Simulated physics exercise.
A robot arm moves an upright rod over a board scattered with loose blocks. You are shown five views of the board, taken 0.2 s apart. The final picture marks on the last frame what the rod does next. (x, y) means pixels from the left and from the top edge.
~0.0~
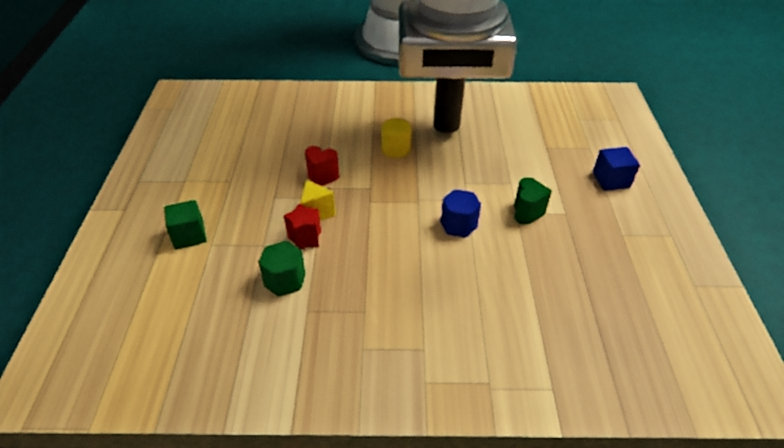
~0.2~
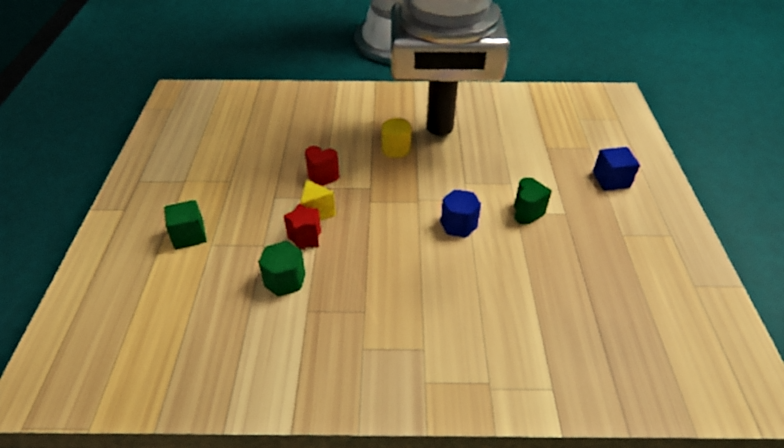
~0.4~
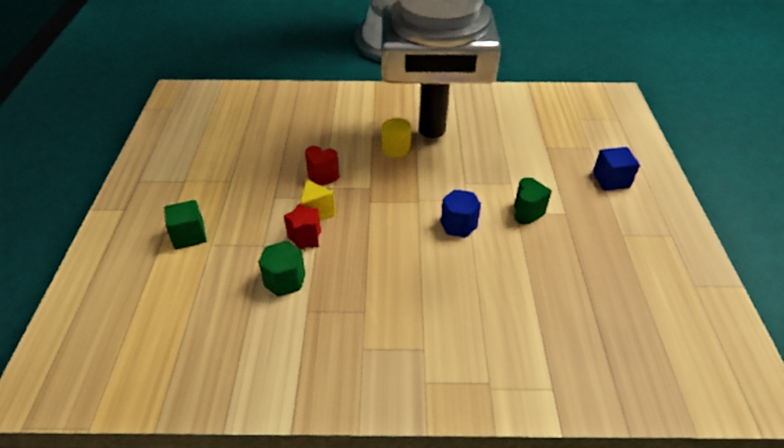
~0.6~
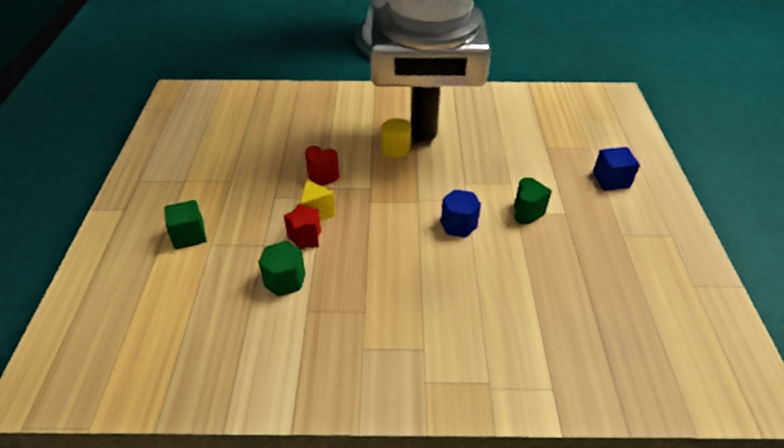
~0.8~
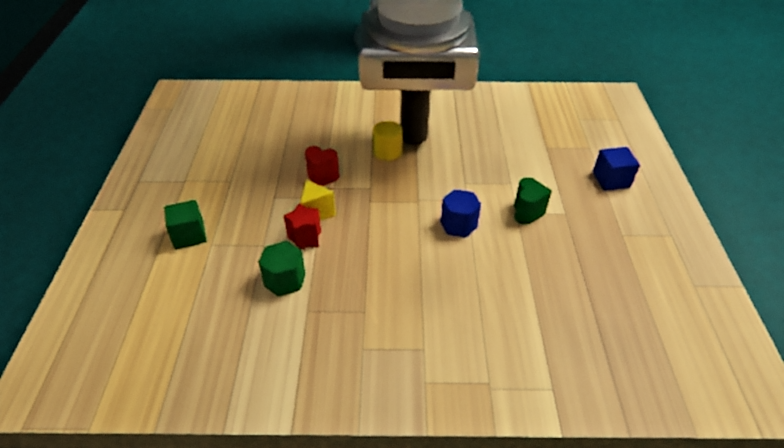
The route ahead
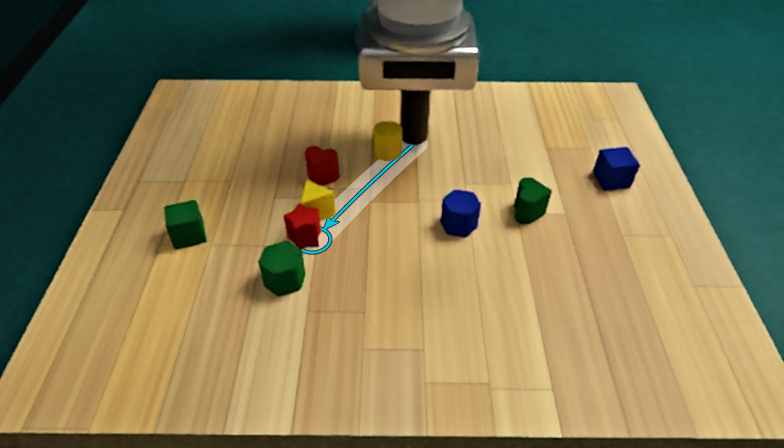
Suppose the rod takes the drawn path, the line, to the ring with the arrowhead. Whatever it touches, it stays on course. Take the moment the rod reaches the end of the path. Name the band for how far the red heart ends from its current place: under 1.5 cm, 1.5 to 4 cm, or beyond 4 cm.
It will fall in the lowest band, under 1.5 cm.
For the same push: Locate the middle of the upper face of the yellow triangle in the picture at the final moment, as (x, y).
Somewhere near (294, 200).
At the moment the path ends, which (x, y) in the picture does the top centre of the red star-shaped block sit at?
It is going to be at (279, 229).
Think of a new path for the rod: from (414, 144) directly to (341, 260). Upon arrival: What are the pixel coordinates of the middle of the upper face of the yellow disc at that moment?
It will likely be found at (372, 137).
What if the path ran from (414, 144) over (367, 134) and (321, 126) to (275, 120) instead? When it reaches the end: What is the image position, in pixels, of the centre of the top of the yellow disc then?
So, by the moment the path ends, you'll find the top centre of the yellow disc at (366, 130).
Path on the board, straight from (414, 144) to (314, 240).
On the path given first. One third of the way, rod (382, 165); yellow disc (356, 139).
Two thirds of the way, rod (349, 196); yellow disc (355, 140).
At the end, rod (313, 232); red star-shaped block (279, 229), turned 25° clockwise; yellow triangle (294, 200), turned 85° clockwise; red heart in place; yellow disc (355, 140).
